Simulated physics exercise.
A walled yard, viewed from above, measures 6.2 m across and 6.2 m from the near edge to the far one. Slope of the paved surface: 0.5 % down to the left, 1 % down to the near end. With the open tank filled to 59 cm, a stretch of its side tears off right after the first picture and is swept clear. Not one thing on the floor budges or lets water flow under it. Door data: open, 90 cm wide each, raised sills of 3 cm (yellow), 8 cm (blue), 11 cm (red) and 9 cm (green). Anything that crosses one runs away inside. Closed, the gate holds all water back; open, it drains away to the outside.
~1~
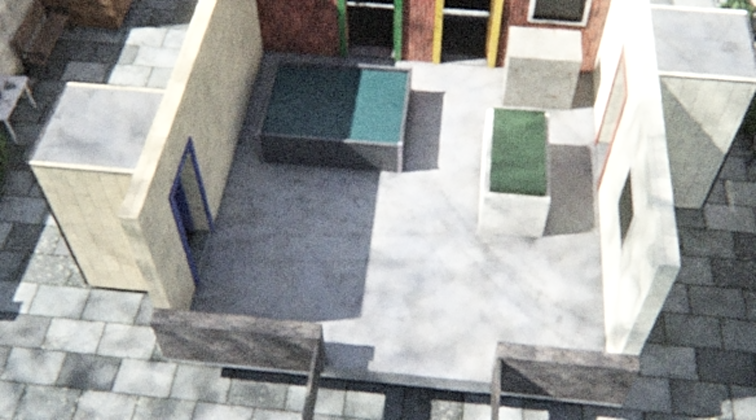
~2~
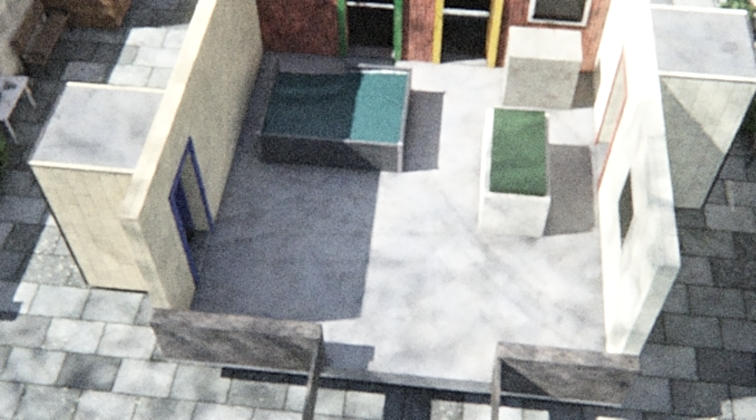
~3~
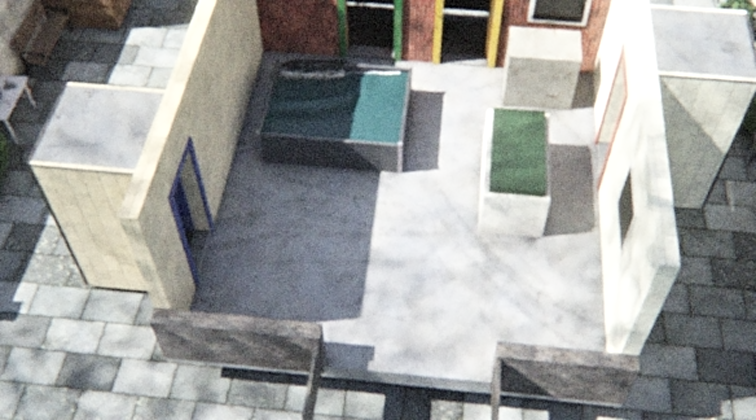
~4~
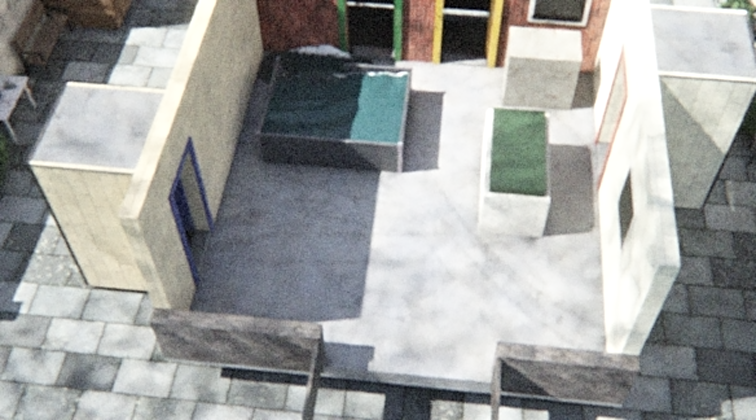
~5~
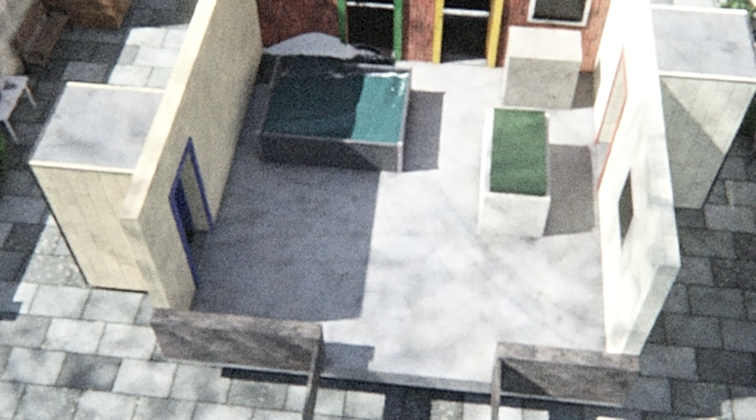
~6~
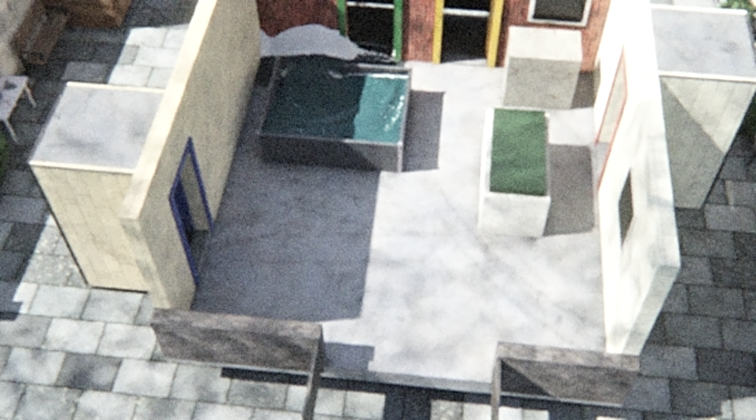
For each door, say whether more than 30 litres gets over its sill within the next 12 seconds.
Yellow door: Yes; blue door: No; red door: No; green door: Yes.
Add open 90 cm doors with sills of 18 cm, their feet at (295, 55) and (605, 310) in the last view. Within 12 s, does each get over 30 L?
Well, the first is beyond the mark and the second is shy of the mark.
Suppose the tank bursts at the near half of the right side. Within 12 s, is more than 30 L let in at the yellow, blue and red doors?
At yellow the amount is higher than the mark, at blue it is beneath the mark, and at red it is beneath the mark.
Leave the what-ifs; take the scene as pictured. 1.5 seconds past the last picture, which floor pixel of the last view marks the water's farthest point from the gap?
At about (541, 73).
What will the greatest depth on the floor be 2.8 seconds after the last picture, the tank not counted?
It gets to some 26 cm.
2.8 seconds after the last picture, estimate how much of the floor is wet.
About 40 per cent.
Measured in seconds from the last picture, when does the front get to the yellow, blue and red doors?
Arrival: Yellow 0.6 s, blue 1.6 s, red 2.4 s.
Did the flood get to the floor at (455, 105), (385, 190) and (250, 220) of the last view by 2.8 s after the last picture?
Well, the first is drenched, the next untouched by it, the last drenched.
Then, 0.7 s after the last picture water covers 10 % of the floor and is deepest (58 cm) near (263, 53); yellow door 2 cm at the sill, 0 L in, blue door not reached, red door not reached, green door 18 cm at the sill, 31 L in.
Then, 1.5 s after the last picture water covers 25 % of the floor and is deepest (43 cm) near (262, 60); yellow door 4 cm at the sill, 0 L in, blue door not reached, red door not reached, green door 17 cm at the sill, 62 L in.
Then, 2.8 s after the last picture water covers 40 % of the floor and is deepest (26 cm) near (182, 337); yellow door 5 cm at the sill, 1 L in, blue door 6 cm at the sill, 0 L in, red door 5 cm at the sill, 0 L in, green door 17 cm at the sill, 108 L in.
Then, 6.3 s after the last picture water covers 90 % of the floor and is deepest (17 cm) near (269, 67); yellow door 6 cm at the sill, 39 L in, blue door 3 cm at the sill, 0 L in, red door 8 cm at the sill, 2 L in, green door 10 cm at the sill, 155 L in.
Then, 11.3 s after the last picture water covers 95 % of the floor and is deepest (10 cm) near (182, 337); yellow door 6 cm at the sill, 72 L in, blue door 7 cm at the sill, 0 L in, red door 4 cm at the sill, 2 L in, green door 6 cm at the sill, 160 L in.
